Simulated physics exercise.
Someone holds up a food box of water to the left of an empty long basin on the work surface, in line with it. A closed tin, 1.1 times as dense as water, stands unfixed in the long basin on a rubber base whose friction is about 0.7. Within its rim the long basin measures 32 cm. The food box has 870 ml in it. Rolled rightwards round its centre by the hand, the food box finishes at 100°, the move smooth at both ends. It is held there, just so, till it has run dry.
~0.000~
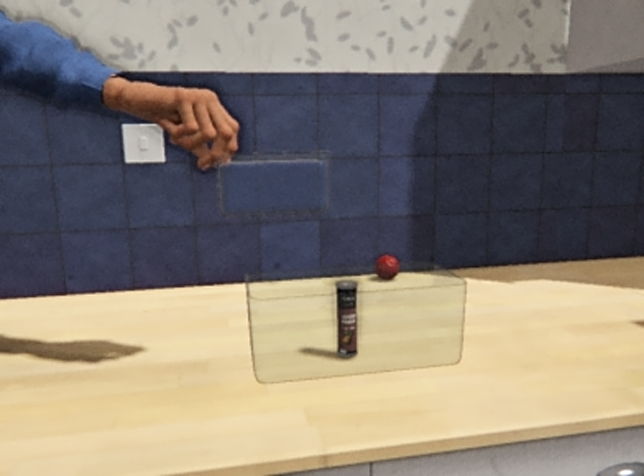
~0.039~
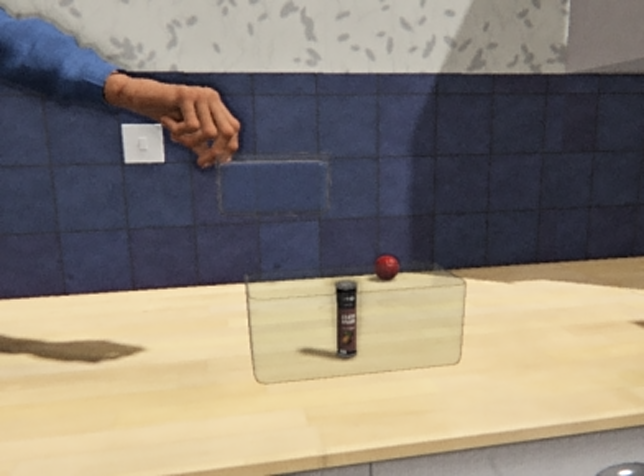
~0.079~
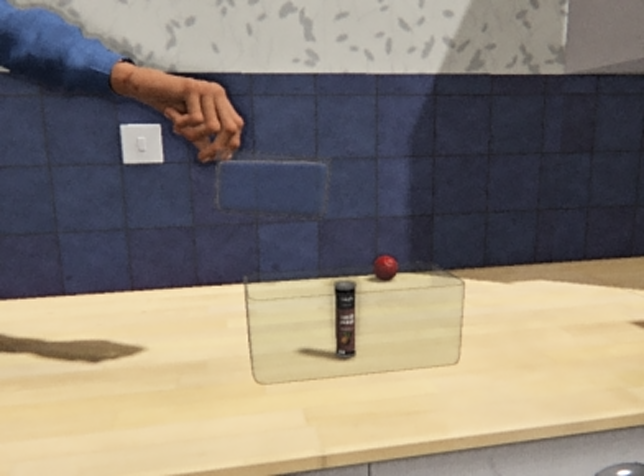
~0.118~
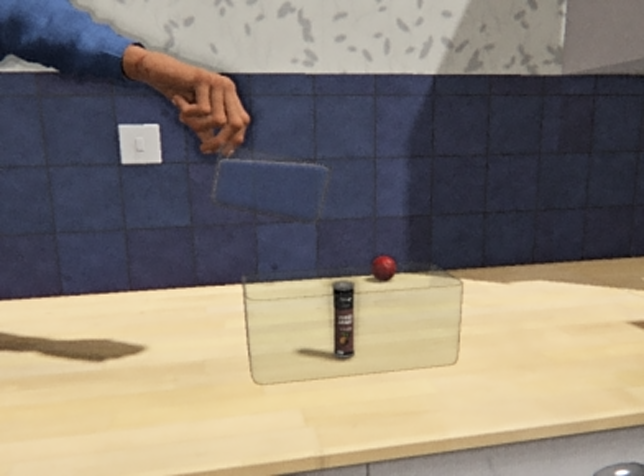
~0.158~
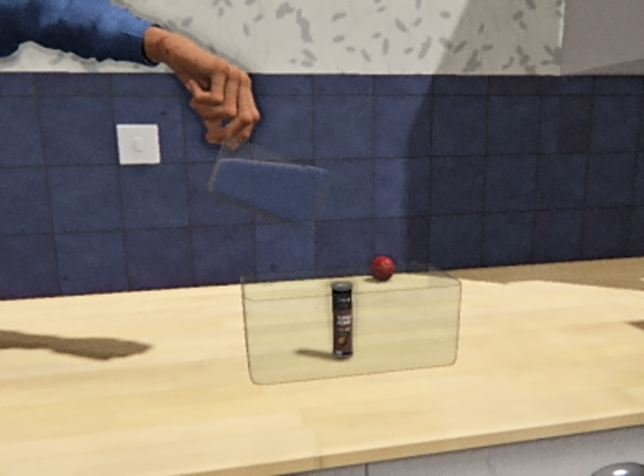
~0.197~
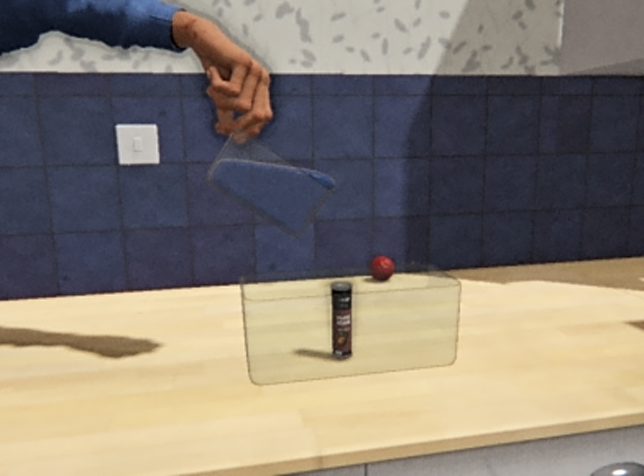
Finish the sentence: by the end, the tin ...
By the end, the tin is still upright.
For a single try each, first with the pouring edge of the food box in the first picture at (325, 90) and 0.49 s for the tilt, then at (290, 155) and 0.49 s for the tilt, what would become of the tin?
Run one: It does not tip. Run two: It tumbles.
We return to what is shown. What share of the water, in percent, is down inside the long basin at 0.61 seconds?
Close to 84 in a hundred.
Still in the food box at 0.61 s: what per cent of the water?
Near 6 percent, more or less.
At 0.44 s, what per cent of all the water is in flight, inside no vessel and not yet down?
About 46 per cent.
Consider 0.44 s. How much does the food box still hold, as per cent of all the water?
26 %.
Then, 0.44 s in, the tilt is 97° and 26 per cent is still to pour; the tin stands where it began.
Then, 0.61 s in, the tilt is 100° and 6 per cent is still to pour; the tin stands where it began.
Then, 0.79 s in, the tilt is 100° and 2 per cent is still to pour; the tin stands where it began.
Then, 0.99 s in, the tilt is 100° and 0 per cent is still to pour; the tin stands where it began.
Finally, the tin stands where it began.
